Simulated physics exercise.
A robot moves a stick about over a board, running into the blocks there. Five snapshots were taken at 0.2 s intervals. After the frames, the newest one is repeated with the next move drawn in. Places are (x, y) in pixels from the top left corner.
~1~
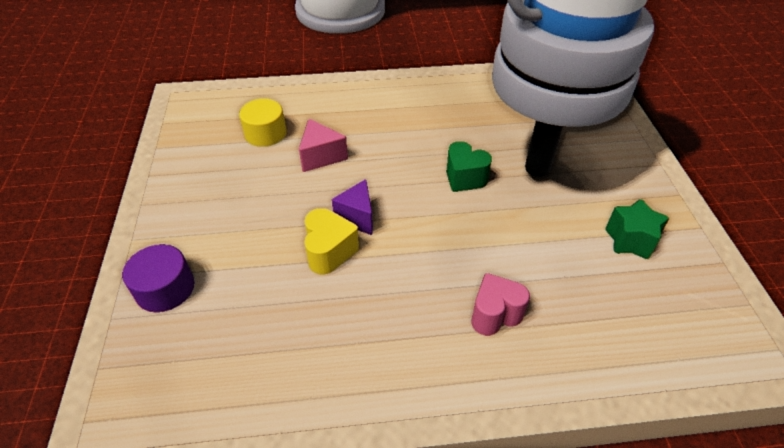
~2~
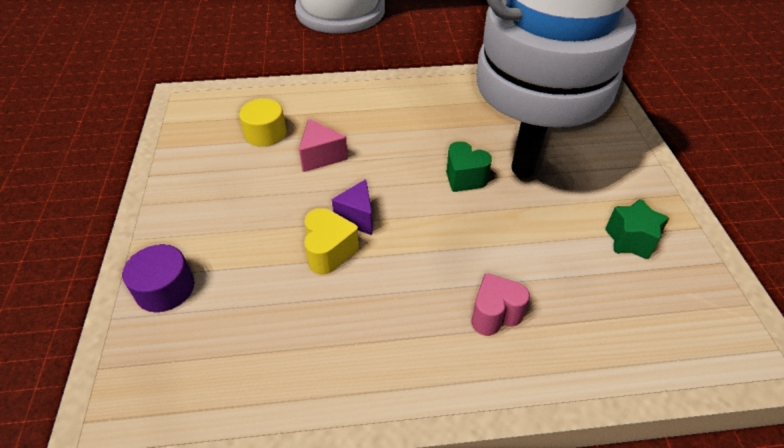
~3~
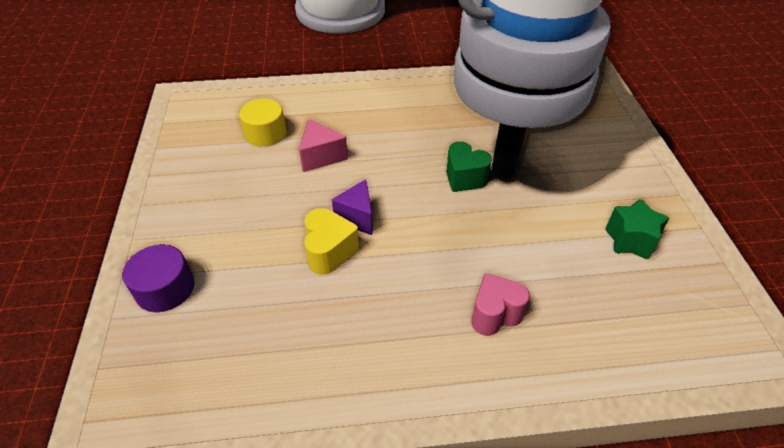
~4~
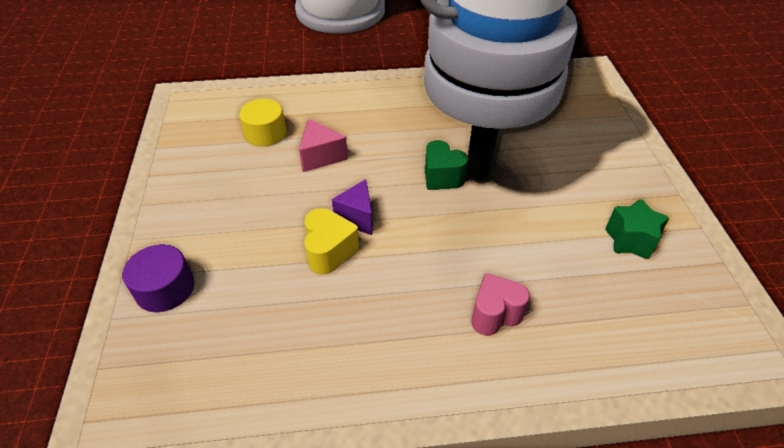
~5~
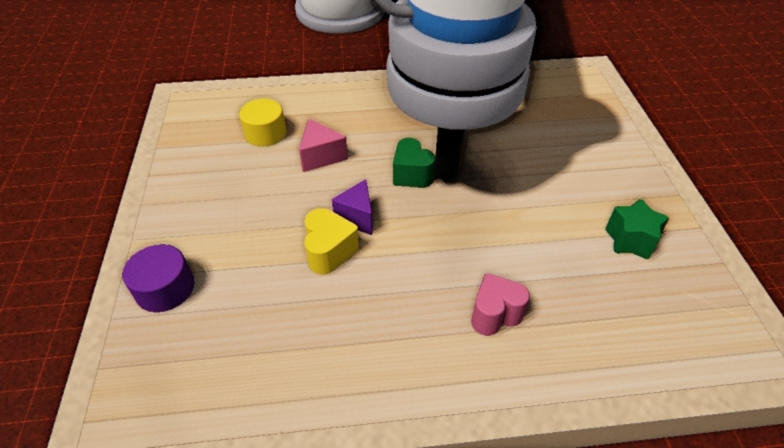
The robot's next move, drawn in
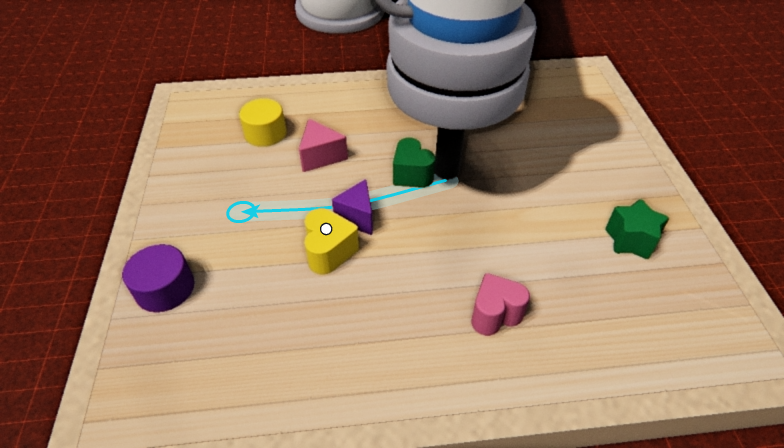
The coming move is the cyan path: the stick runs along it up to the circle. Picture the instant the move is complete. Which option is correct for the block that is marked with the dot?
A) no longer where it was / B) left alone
My answer is option A.
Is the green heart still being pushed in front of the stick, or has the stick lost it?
Beside or behind it.
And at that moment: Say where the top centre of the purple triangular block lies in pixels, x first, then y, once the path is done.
When the path ends, it will be at (304, 205).
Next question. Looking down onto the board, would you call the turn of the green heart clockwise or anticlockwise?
Spin direction: Clockwise.
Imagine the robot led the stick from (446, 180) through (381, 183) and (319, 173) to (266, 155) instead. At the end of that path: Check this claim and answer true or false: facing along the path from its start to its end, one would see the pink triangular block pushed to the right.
True
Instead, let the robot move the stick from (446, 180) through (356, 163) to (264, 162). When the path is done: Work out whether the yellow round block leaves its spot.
It is shoved along.
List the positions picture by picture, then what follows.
Stick's lower end at (537, 170); pink triangular block at (318, 134); yellow heart at (326, 229); purple triangular block at (356, 196); green heart at (468, 156), in the first frame.
Stick at (523, 171); blocks still, in the second frame.
Stick at (504, 171); blocks still, in the third frame.
Stick at (478, 172); green heart at (444, 155), in the fourth frame.
Stick at (447, 173); pink triangular block at (318, 134); yellow heart at (326, 229); purple triangular block at (356, 196); green heart at (412, 152), in the fifth frame.
Drawn move, from (446, 180) via (348, 205), ending at (241, 212); the dot is on the yellow heart.
What follows on the original path. One third of the way, stick at (381, 190); green heart at (378, 152), turned 95° clockwise.
Two thirds of the way, stick at (311, 201); yellow heart at (317, 241), turned 35° anticlockwise; purple triangular block at (309, 206), turned 75° anticlockwise; green heart at (378, 152), turned 95° clockwise.
At the end, stick at (239, 204); pink triangular block still; yellow heart at (317, 241), turned 35° anticlockwise; purple triangular block at (304, 205), turned 90° anticlockwise; green heart at (378, 152), turned 95° clockwise.
